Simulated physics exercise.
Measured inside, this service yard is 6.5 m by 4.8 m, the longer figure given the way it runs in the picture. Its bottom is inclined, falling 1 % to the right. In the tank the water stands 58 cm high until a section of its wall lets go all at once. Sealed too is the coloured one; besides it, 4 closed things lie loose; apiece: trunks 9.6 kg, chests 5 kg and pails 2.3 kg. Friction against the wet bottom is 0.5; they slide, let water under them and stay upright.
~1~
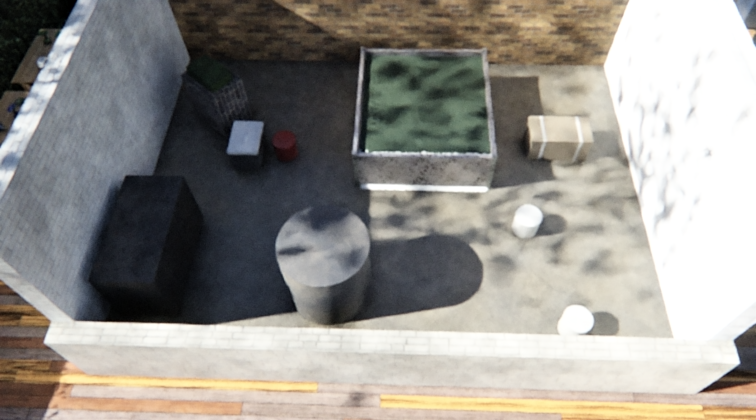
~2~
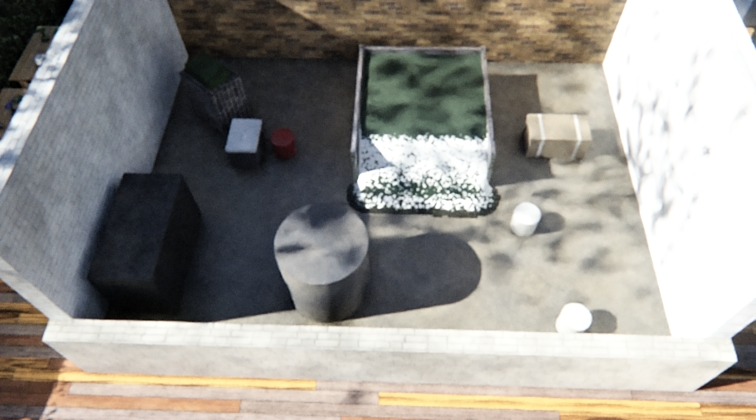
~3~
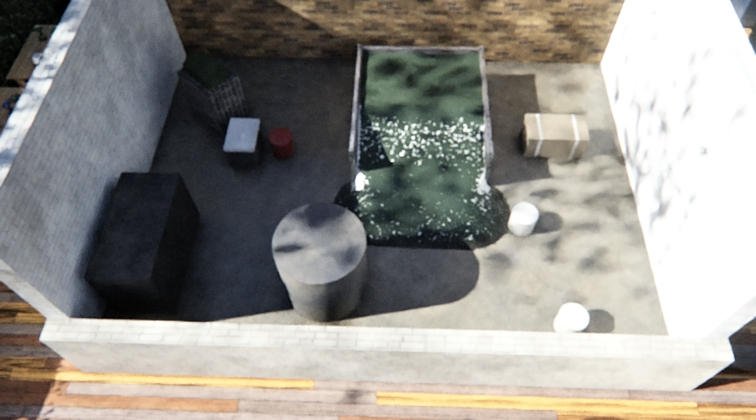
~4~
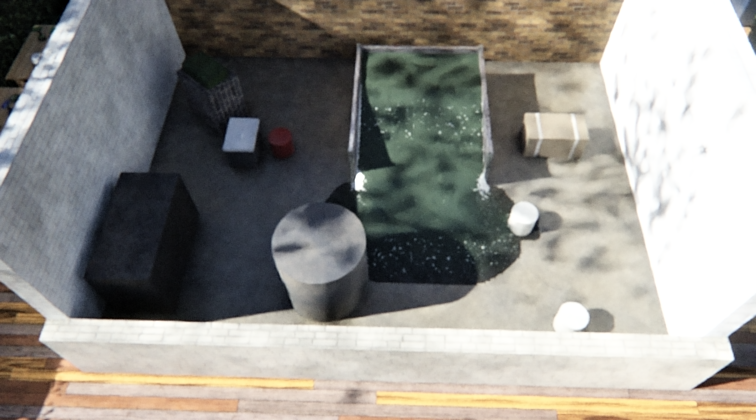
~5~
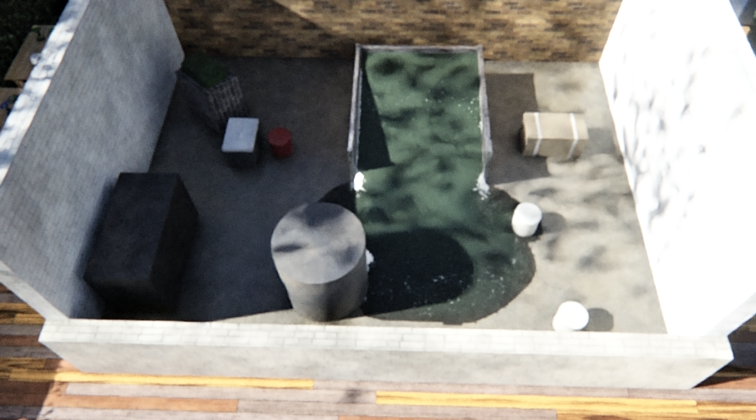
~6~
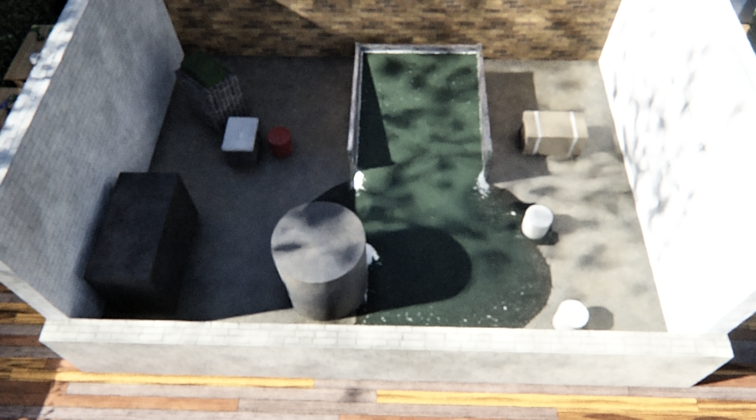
The video shows dark green water pouring from the open front of a rectangular tank in a walled yard, foaming white at first, then spreading around a gray cylinder toward the near wall and slightly shifting a small white container.
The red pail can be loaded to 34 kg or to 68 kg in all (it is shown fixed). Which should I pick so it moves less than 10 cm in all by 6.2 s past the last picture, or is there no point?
The small one will do.
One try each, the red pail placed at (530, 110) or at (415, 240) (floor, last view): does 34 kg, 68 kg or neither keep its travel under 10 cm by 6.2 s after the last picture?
In that order: The smaller is enough; only the larger holds.
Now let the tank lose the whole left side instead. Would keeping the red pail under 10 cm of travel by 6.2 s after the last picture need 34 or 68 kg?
Just the heavier one.
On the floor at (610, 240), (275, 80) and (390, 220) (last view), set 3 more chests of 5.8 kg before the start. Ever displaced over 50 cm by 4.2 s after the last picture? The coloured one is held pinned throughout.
In the given order, I'd say greater, smaller, greater.
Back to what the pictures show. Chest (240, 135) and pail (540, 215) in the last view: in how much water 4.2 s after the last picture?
Some 4 cm at the first, some 4 cm at the second.
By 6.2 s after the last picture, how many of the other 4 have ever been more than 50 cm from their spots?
4.
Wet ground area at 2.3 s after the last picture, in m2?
I'd estimate close to 18 m2.
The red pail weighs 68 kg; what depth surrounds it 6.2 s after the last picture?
3 cm, roughly.
Then, 0.6 s after the last picture the red pail would be 0 cm from its start with 34 kg and 0 cm from its start with 68 kg; 0 cm of water round it then.
Then, 2.3 s after the last picture the red pail would be 0 cm from its start with 34 kg and 0 cm from its start with 68 kg; 1 cm of water round it then.
Then, 4.2 s after the last picture the red pail would be 0 cm from its start with 34 kg and 0 cm from its start with 68 kg; 4 cm of water round it then.
Then, 6.2 s after the last picture the red pail would be 0 cm from its start with 34 kg and 0 cm from its start with 68 kg; 3 cm of water round it then.
